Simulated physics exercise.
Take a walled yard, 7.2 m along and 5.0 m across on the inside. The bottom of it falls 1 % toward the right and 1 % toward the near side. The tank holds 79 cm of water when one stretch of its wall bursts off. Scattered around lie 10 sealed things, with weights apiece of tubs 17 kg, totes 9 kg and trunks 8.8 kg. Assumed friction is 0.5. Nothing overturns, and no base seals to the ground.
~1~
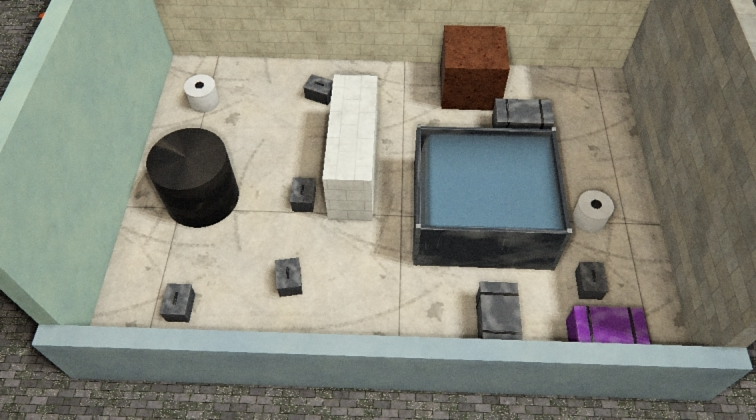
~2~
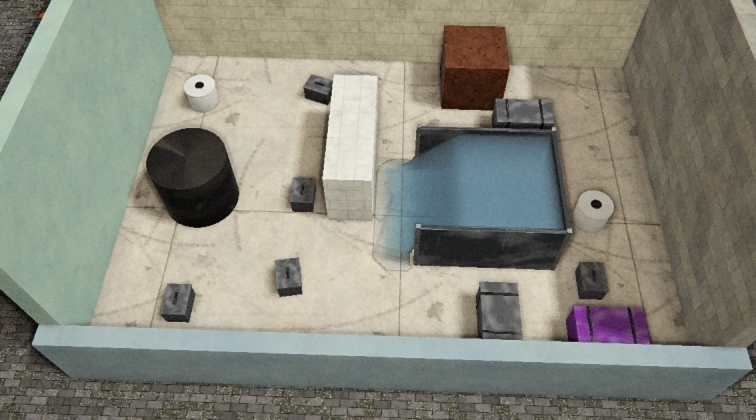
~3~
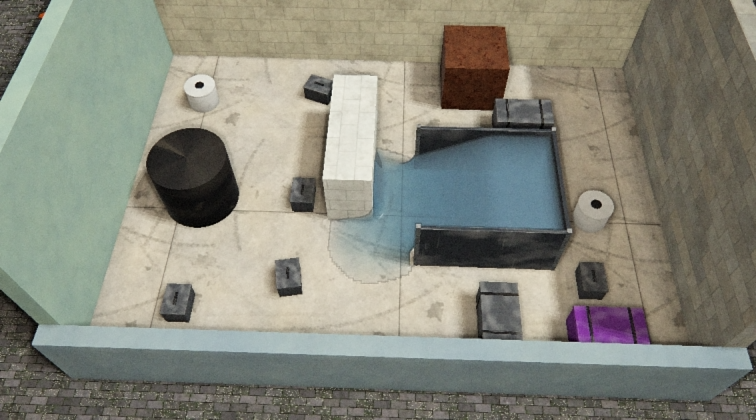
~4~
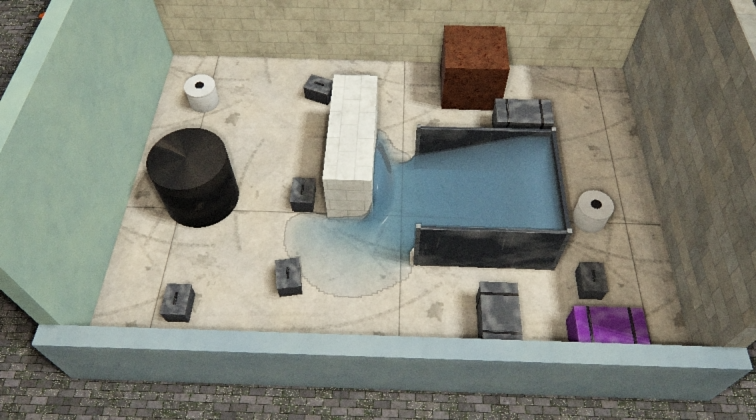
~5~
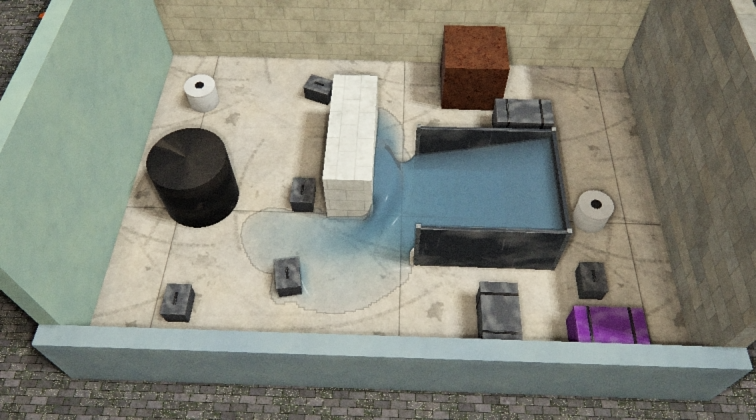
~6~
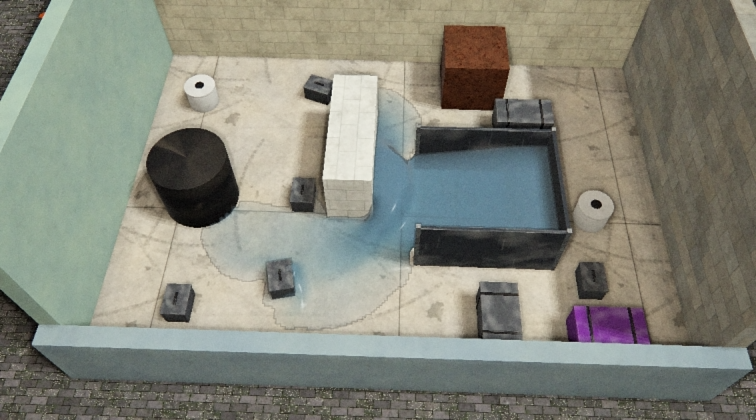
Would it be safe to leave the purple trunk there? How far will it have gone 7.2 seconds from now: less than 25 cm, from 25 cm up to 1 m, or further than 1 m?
It is left a short distance off.
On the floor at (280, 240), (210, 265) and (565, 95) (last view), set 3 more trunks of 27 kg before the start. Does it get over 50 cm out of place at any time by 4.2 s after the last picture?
Going through them in the order asked, they come out clear of the mark, clear of the mark and shy of the mark.
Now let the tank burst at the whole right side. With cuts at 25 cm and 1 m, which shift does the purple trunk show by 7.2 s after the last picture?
The answer: The purple trunk is taken far off.
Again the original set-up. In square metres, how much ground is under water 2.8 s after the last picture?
Some 27 m2 of it.
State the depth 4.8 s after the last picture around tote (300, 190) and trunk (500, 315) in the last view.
Close to 12 and 3 centimetres.
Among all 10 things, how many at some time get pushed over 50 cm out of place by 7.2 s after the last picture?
I count 8.
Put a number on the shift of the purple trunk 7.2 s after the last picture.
Close to 60 cm by then.
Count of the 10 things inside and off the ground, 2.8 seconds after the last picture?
Count: 2.
Then, 0.9 s after the last picture the purple trunk is near (611, 325), 0.0 m from its start, aground; 1 afloat.
Then, 2.8 s after the last picture the purple trunk is near (611, 325), 0.0 m from its start, aground; 2 afloat.
Then, 4.8 s after the last picture the purple trunk is near (635, 317), 0.3 m from its start, aground; 4 afloat.
Then, 7.2 s after the last picture the purple trunk is near (664, 317), 0.6 m from its start, afloat; 5 afloat.
